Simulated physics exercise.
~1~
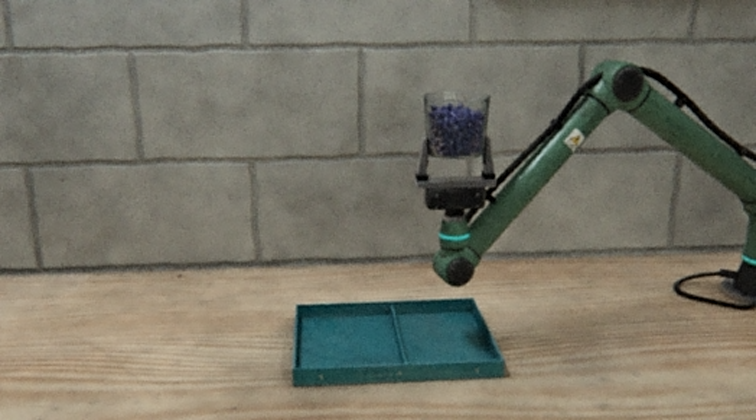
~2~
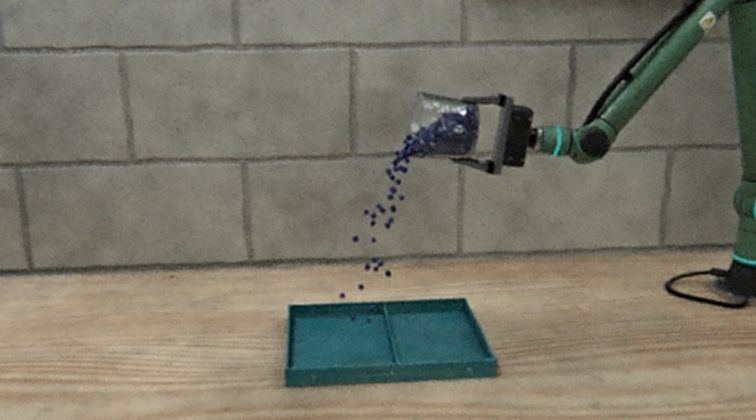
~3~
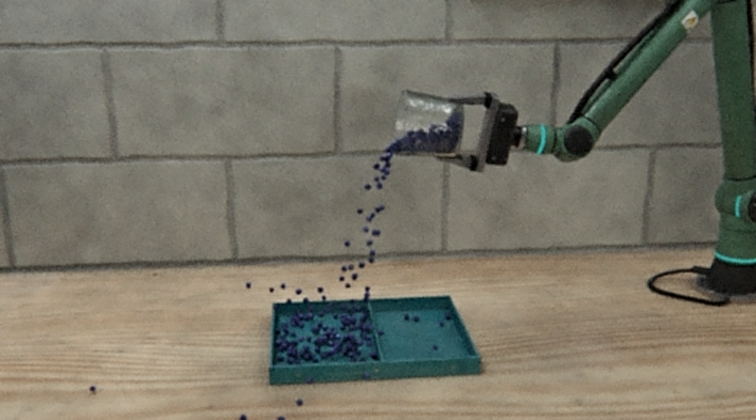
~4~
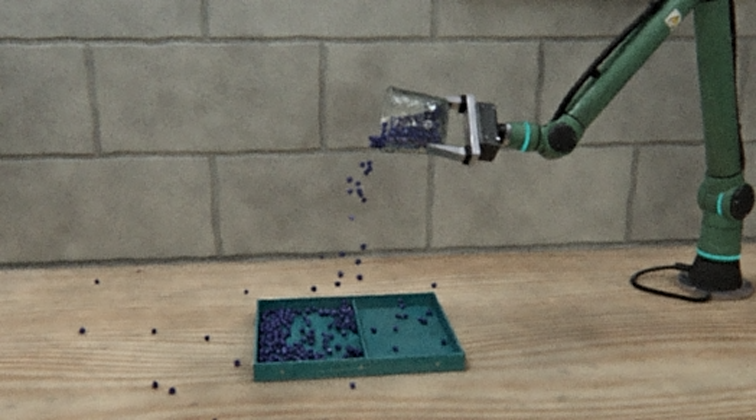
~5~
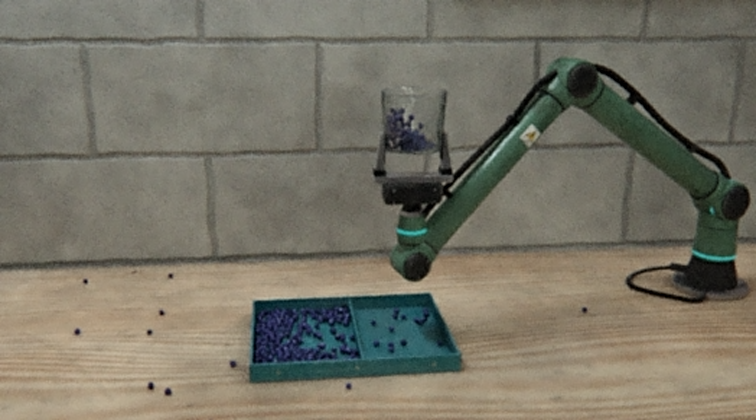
A green robot arm on the right holds a clear cup of dark blue beads upright above a shallow teal tray, seen from the front on a wooden table before a grey block wall. The arm swings the cup onto its side, its mouth facing left, and beads stream down into the tray's left compartment. They pile up there while some scatter into the right compartment and across the table. The stream thins, and the arm turns the cup upright again. Most beads lie in the left compartment, with some still in the cup.
